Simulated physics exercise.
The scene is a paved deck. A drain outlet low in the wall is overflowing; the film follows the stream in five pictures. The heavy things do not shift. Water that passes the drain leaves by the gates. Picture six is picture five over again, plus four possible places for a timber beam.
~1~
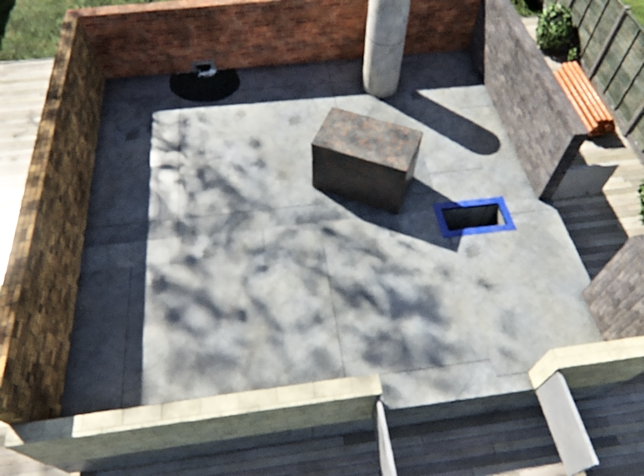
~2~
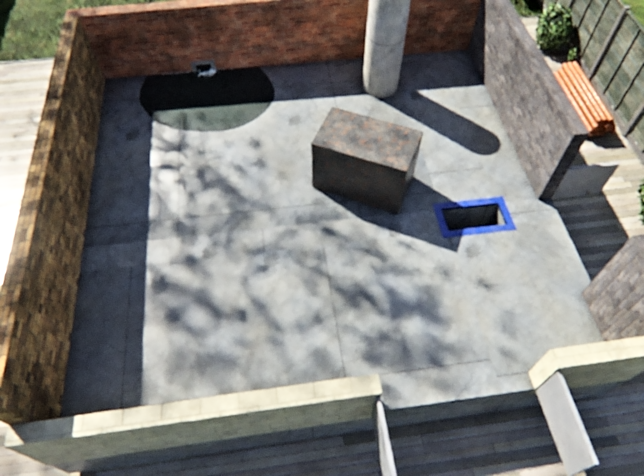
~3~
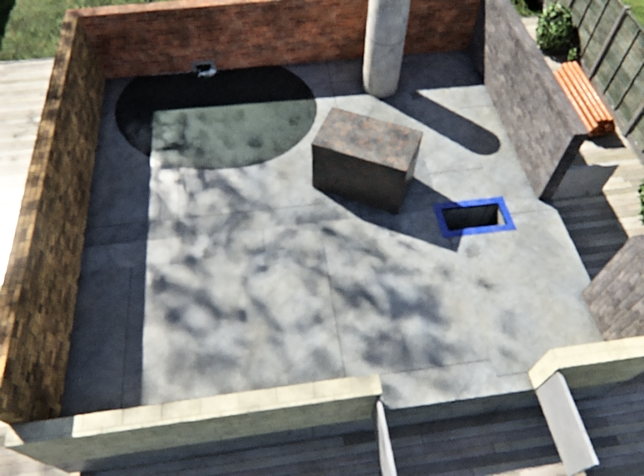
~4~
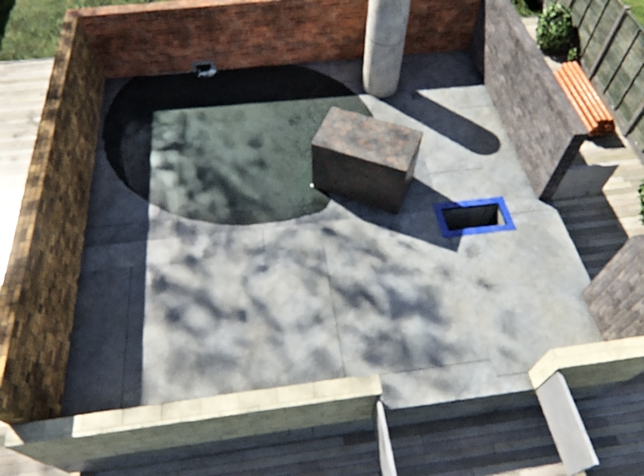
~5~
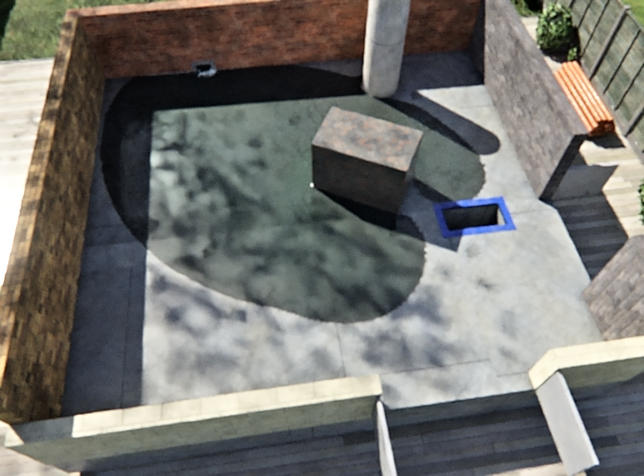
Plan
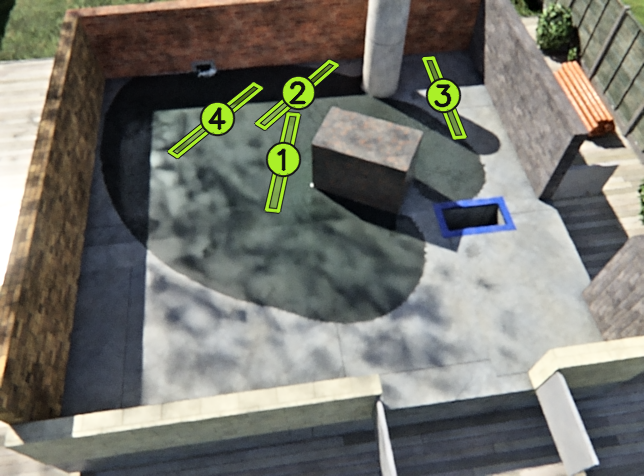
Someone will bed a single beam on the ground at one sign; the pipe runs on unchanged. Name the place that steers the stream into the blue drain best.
3 is best.
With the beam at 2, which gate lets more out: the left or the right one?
The left gate.
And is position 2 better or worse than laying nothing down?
Position 2 is worse.
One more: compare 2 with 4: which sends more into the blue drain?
The answer is 4.
On the marked copy, 1 from (272, 210) to (293, 114); 2 from (260, 125) to (333, 63); 3 from (459, 137) to (428, 58); 4 from (173, 154) to (257, 86).
With 1, about 7 % of the stream runs into the blue drain, about 92 % out by the gates.
With 2, about 5 % of the stream runs into the blue drain, about 95 % out by the gates.
With 3, about 13 % of the stream runs into the blue drain, about 87 % out by the gates.
With 4, about 9 % of the stream runs into the blue drain, about 90 % out by the gates.
